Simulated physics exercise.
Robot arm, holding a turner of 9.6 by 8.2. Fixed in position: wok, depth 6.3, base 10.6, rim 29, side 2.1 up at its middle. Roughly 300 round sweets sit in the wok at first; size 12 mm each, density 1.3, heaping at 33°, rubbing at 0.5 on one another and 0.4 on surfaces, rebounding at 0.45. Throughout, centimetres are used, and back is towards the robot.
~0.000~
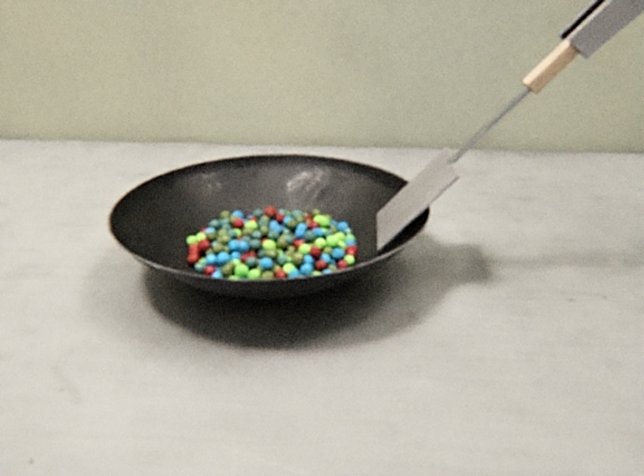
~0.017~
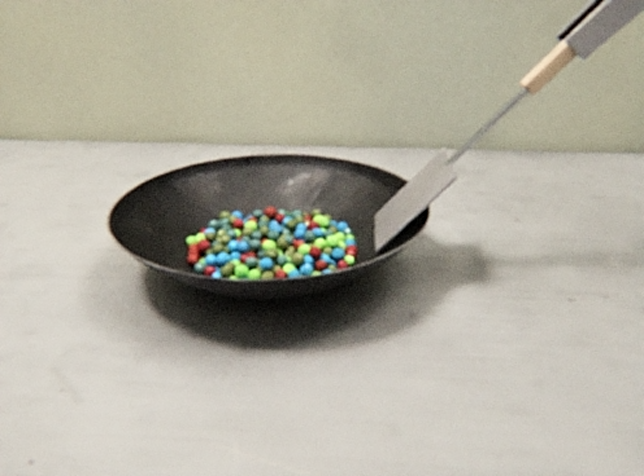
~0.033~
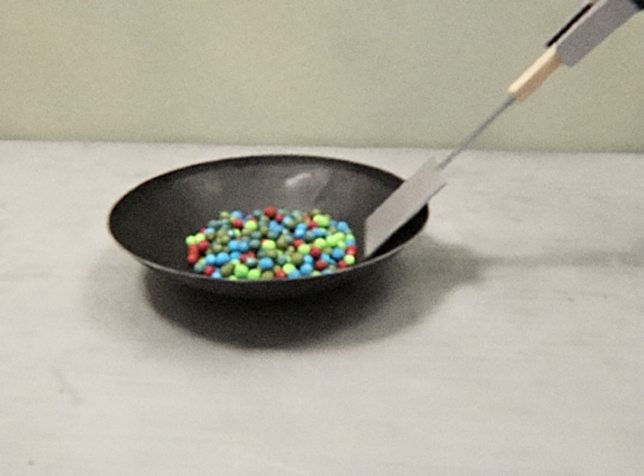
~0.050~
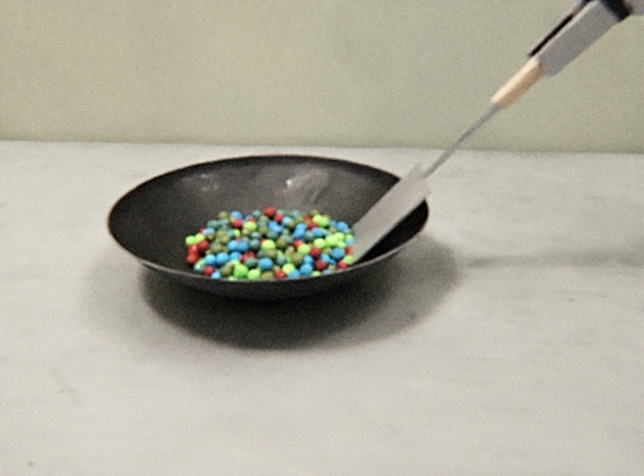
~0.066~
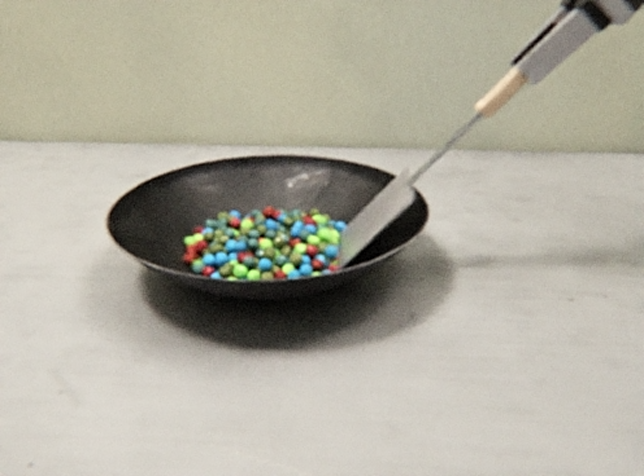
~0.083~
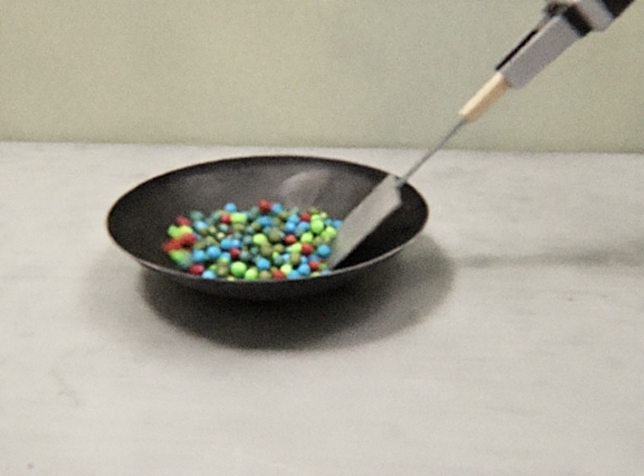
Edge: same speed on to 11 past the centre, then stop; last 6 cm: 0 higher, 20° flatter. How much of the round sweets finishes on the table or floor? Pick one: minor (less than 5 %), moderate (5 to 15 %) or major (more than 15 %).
Major.
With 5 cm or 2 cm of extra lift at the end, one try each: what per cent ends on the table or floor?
Result, in order: Approx. 35 % and 40 %.
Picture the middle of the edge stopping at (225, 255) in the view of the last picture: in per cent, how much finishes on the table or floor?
Some 0 per cent.
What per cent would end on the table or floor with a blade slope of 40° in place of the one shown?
Then roughly 30 percent.
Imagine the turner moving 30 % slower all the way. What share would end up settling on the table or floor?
In that case some 25 per cent.
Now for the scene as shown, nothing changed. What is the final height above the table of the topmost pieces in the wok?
Some 7.5 cm above the table.
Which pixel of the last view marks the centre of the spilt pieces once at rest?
At about (44, 253).
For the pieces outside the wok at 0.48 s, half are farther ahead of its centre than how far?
Distance ahead of centre: Approx. 20 cm.
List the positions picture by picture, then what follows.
The first frame shows turner top edge at (453, 161), sloping 49°; upper third of the load around (270, 239), from x 195 to 350, top at y 215; 297 in the wok.
The second frame shows turner top edge at (451, 162), sloping 49°; upper third of the load around (269, 239), from x 190 to 350, top at y 215.
The third frame shows turner top edge at (440, 168), sloping 49°; upper third of the load around (269, 239), from x 190 to 350, top at y 215.
The fourth frame shows turner top edge at (425, 176), sloping 49°; upper third of the load around (269, 239), from x 190 to 350, top at y 215.
The fifth frame shows turner top edge at (410, 182), sloping 49°; upper third of the load around (269, 237), from x 190 to 340, top at y 215.
The sixth frame shows turner top edge at (396, 187), sloping 49°; upper third of the load around (260, 233), from x 170 to 340, top at y 205; 297 in the wok.
By 0.16 s, sloping 49°, highest piece 8 above the table; 296 in the wok, 1 on the blade or in flight.
By 0.24 s, sloping 44°, highest piece 8 above the table; 291 in the wok, 6 on the blade or in flight.
By 0.48 s, sloping 29°, highest piece 7 above the table; 200 in the wok, 94 on the table or floor, 3 on the blade or in flight.
By 1.53 s, sloping 29°, highest piece 7 above the table; 200 in the wok, 97 on the table or floor.
Final count, 200 in the wok, 97 on the table or floor. That is 33 % on the table or floor.
